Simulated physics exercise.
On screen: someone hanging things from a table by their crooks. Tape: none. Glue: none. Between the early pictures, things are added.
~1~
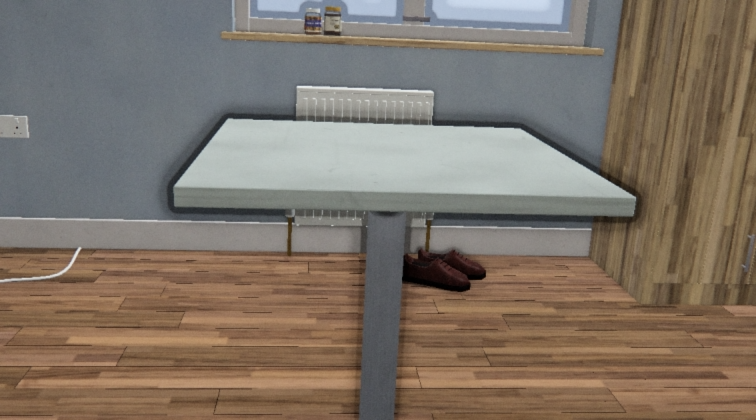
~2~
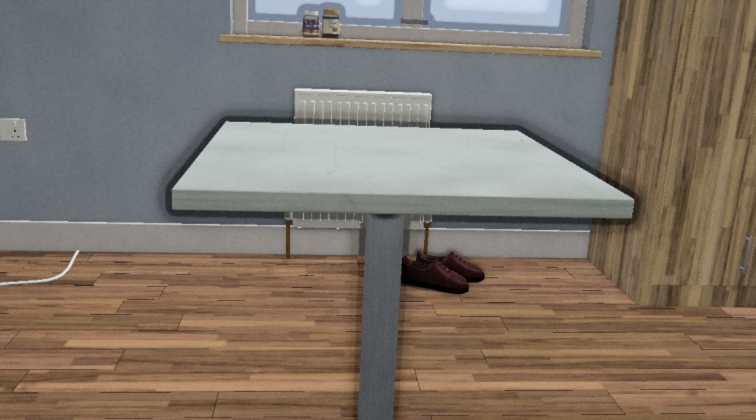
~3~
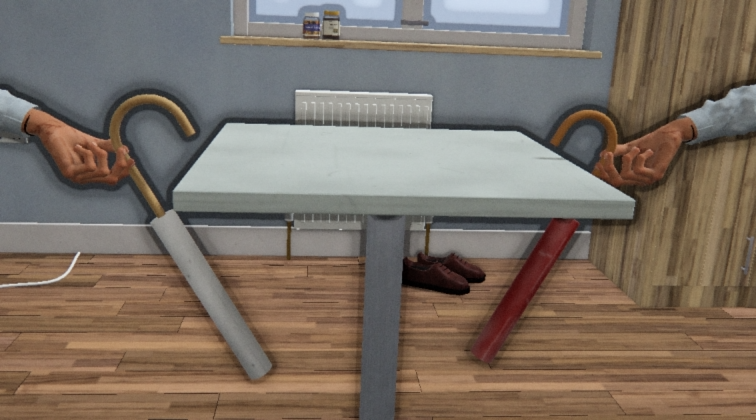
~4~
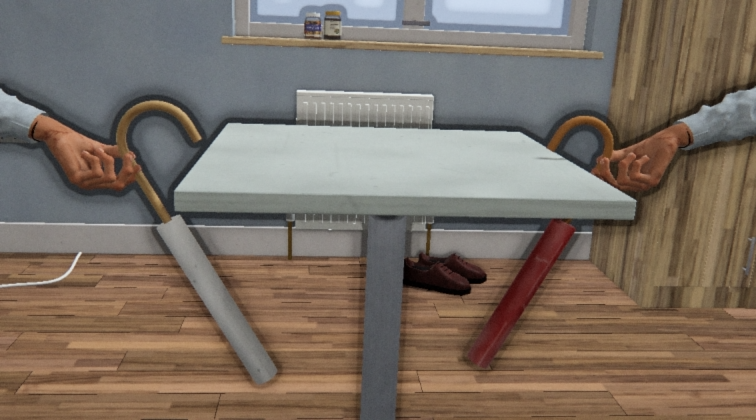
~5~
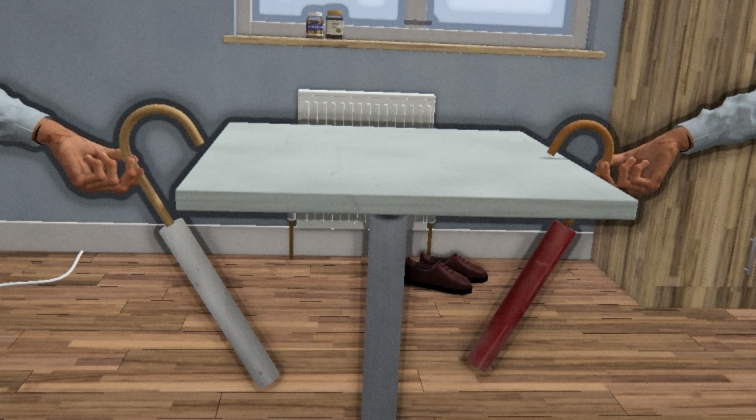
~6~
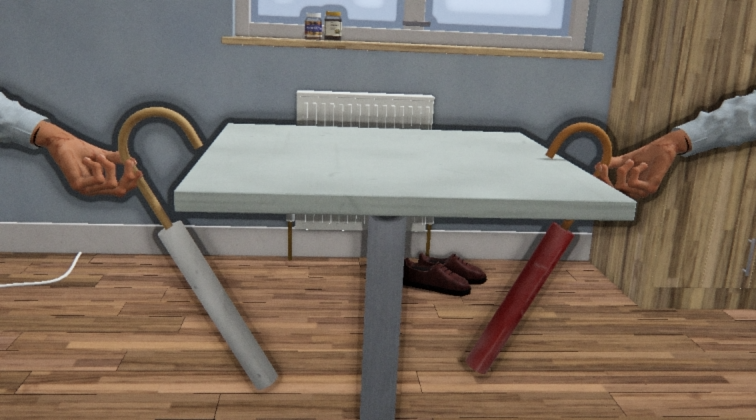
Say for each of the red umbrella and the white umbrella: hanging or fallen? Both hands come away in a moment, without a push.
The red umbrella will stay on. The white umbrella will come off.
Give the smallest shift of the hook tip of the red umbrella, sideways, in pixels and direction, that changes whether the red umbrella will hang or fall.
The switch comes after some 16 pixels of movement to the right.
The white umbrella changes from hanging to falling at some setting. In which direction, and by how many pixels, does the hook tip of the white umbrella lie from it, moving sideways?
Go right by close to 8 pixels and it flips.
Then, 0.28 s later than the last frame, red umbrella at rest near (527, 249); white umbrella dropping near (220, 389).
Then, 0.40 s later than the last frame, red umbrella at rest near (527, 250); white umbrella dropping near (170, 401).
Then, 0.50 s later than the last frame, red umbrella at rest near (528, 250); white umbrella dropping.
When it is over, the red umbrella remains in place, near (526, 249); the white umbrella drops past the edge.
